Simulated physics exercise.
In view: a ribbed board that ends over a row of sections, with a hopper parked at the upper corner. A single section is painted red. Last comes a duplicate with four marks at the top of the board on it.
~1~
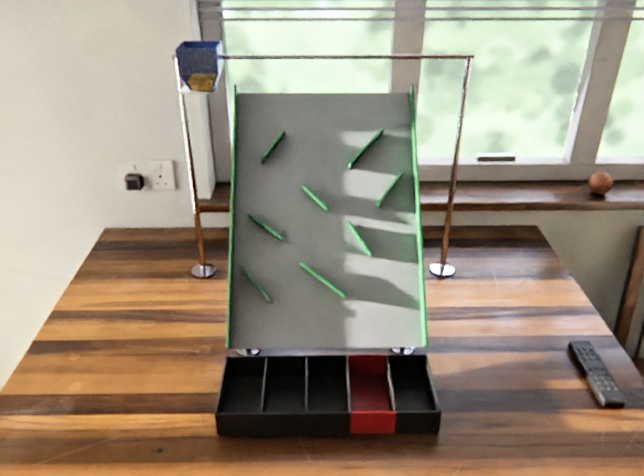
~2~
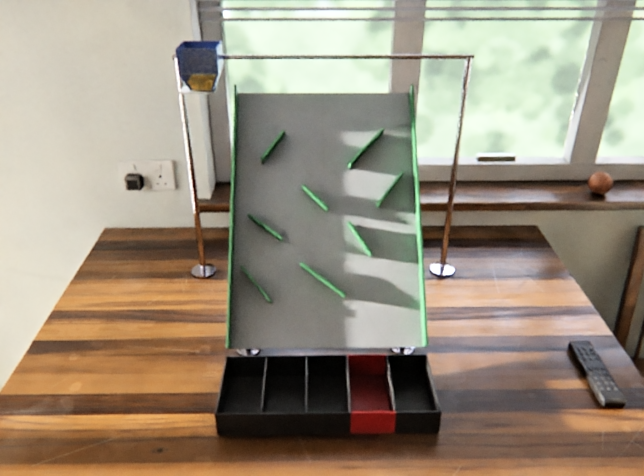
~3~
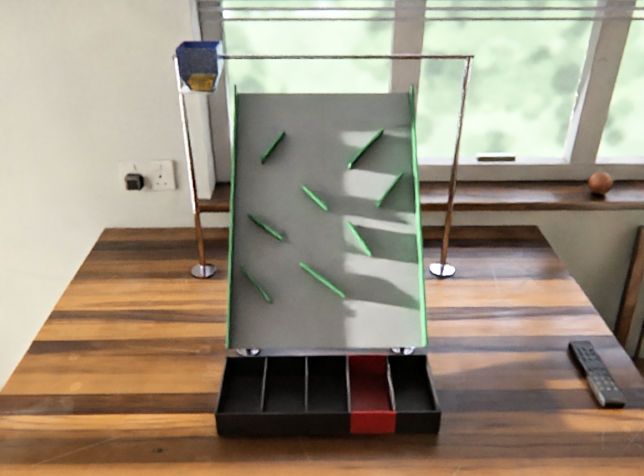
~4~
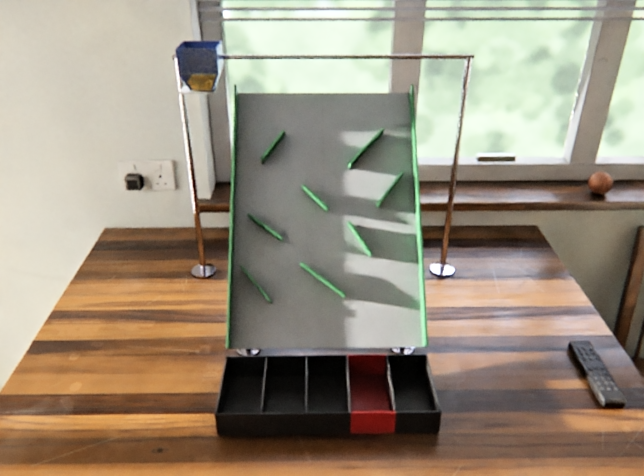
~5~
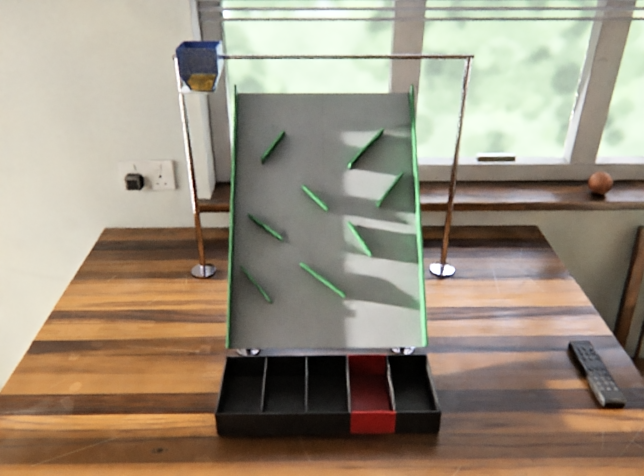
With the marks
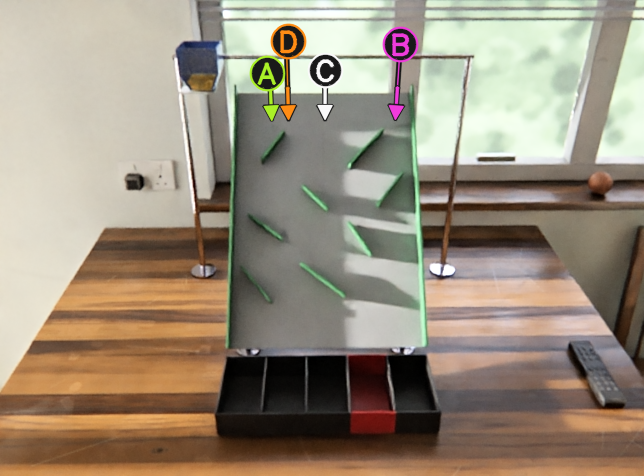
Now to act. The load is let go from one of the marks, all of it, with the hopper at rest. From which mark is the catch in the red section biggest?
Go for C.
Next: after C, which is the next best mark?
That is mark D.
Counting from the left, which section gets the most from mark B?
The fifth from the left.
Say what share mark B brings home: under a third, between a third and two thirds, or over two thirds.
Under a third.
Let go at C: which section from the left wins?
It is the fourth one.
On the marked copy, mark A meets the board at (271, 114); mark B meets the board at (395, 114); mark C meets the board at (325, 114); mark D meets the board at (288, 114).
If A is chosen, just a few in the red section, almost all in other sections, about a tenth held on the board.
If B is chosen, about a tenth in the red section, almost all in other sections.
If C is chosen, roughly half in the red section, roughly half in other sections.
If D is chosen, roughly a quarter in the red section, roughly two thirds in other sections, about a tenth outside the box.
